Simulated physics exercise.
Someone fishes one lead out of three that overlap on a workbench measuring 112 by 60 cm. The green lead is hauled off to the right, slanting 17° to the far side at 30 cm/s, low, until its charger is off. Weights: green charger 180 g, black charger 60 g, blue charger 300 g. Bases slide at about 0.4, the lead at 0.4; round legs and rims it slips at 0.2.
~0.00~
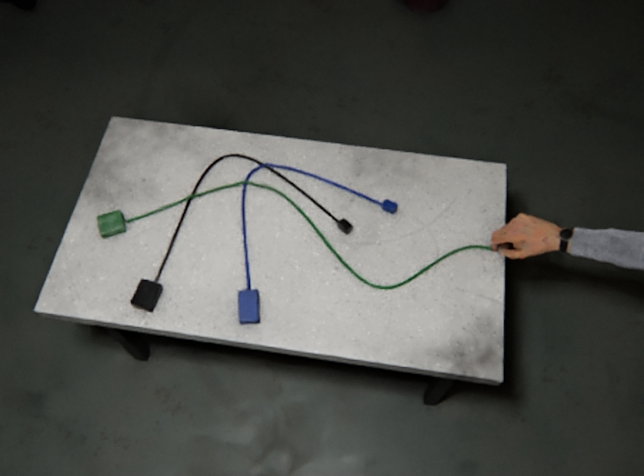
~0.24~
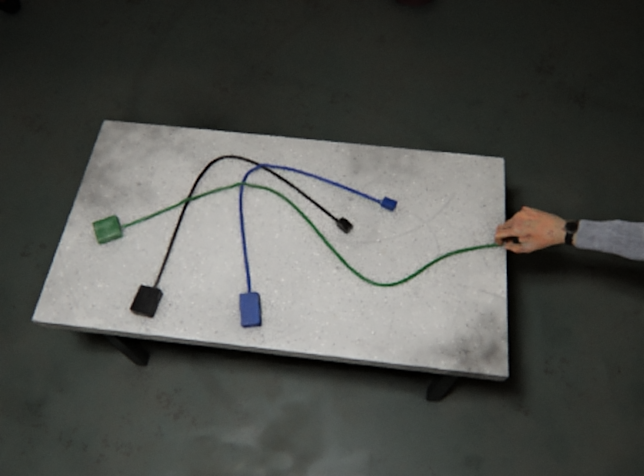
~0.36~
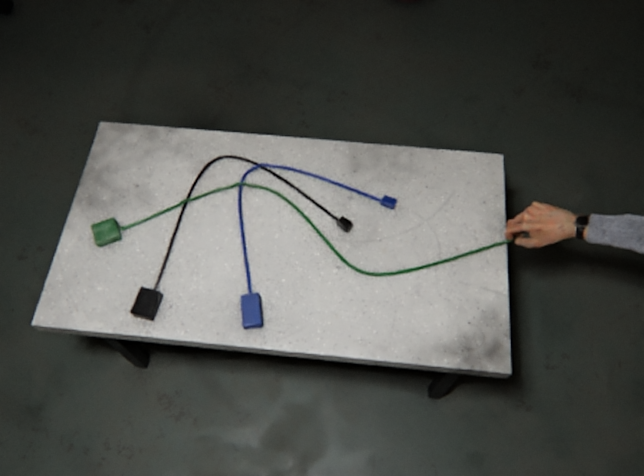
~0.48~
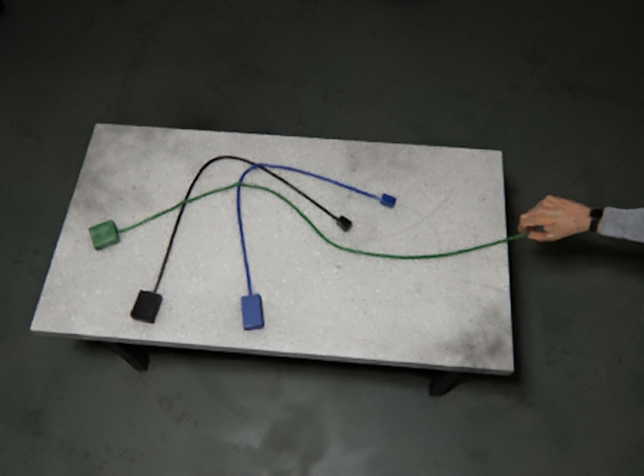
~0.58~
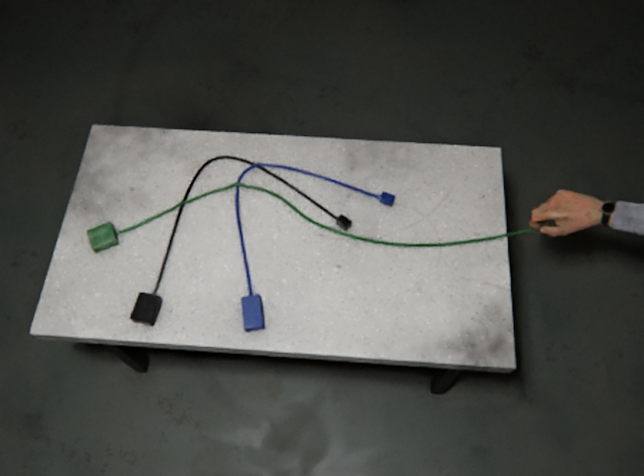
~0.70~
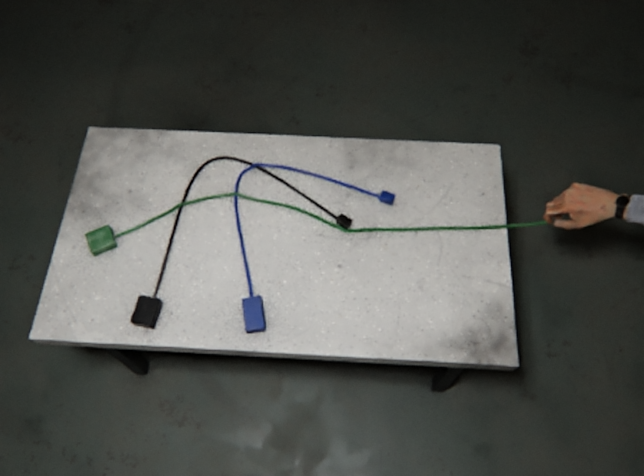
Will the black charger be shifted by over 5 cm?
Verdict: The black charger hardly stirs.
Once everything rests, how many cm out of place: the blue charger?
About: Blue charger 0 cm.
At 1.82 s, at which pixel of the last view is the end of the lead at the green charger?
Near (228, 235).
By 1.8 s, the green lead's tail end at (228, 235); green charger 28 cm off its start, black plug 1 cm off its start.
By 2.9 s, the green lead's tail end at (362, 221); green charger 61 cm off its start, black plug 7 cm off its start.
By 4.1 s, the green lead's tail end at (498, 205); green charger 96 cm off its start at (487, 203), black plug 10 cm off its start at (378, 200).
By 5.2 s, the green lead has left the top; green charger over the edge, black plug 10 cm off its start.
By 5.7 s, the green lead has left the top; black charger 0 cm off its start at (145, 310), green charger over the edge, black plug 10 cm off its start at (378, 200).
